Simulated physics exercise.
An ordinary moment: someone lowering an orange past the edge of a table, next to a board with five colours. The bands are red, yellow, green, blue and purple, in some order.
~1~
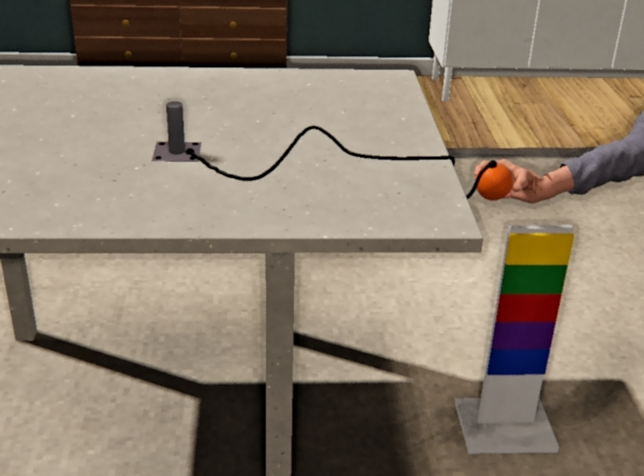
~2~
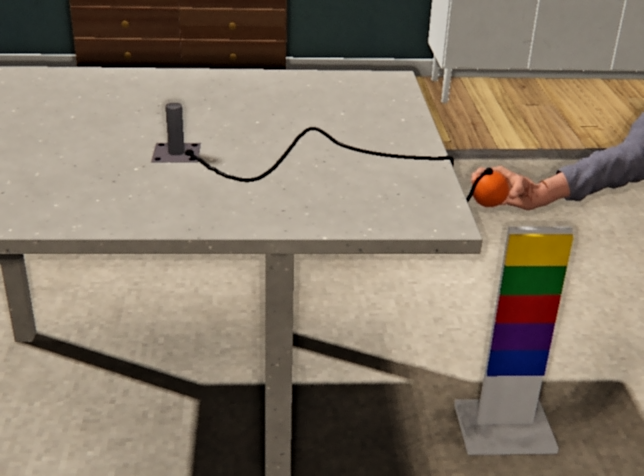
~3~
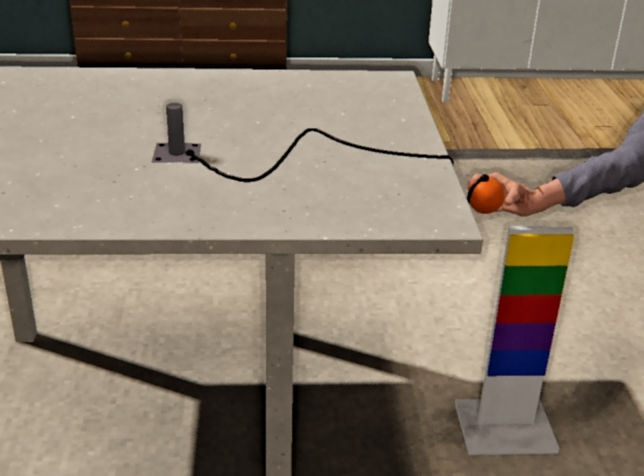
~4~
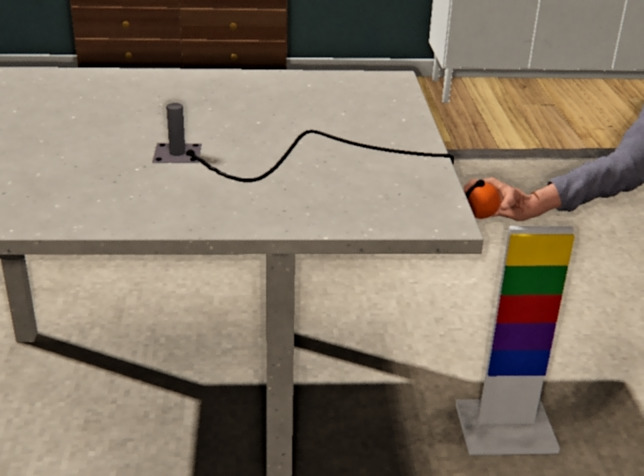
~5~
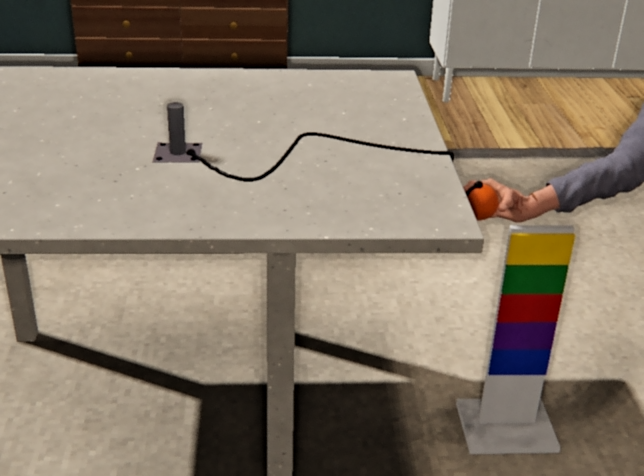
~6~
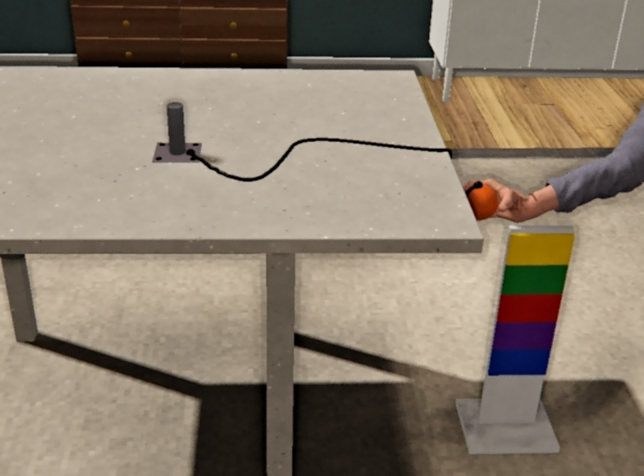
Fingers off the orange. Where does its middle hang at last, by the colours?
At blue.
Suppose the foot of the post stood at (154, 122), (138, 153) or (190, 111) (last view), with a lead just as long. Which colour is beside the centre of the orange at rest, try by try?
One after the other, purple; purple; blue.
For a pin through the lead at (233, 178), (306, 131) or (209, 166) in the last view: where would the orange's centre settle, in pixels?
About (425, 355), (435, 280) and (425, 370).
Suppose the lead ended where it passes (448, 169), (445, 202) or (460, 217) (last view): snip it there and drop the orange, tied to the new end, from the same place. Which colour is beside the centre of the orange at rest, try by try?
It would be yellow; green; purple.
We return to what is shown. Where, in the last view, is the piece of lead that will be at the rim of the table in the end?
That spot is around (367, 143).
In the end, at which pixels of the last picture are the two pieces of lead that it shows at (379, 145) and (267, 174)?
About (449, 172), and the other about (303, 153).
A little later, orange near (405, 371); level with blue.
Next, orange near (439, 372); level with blue.
When it is over, orange near (419, 374); level with blue. Its centre hangs level with the blue band.
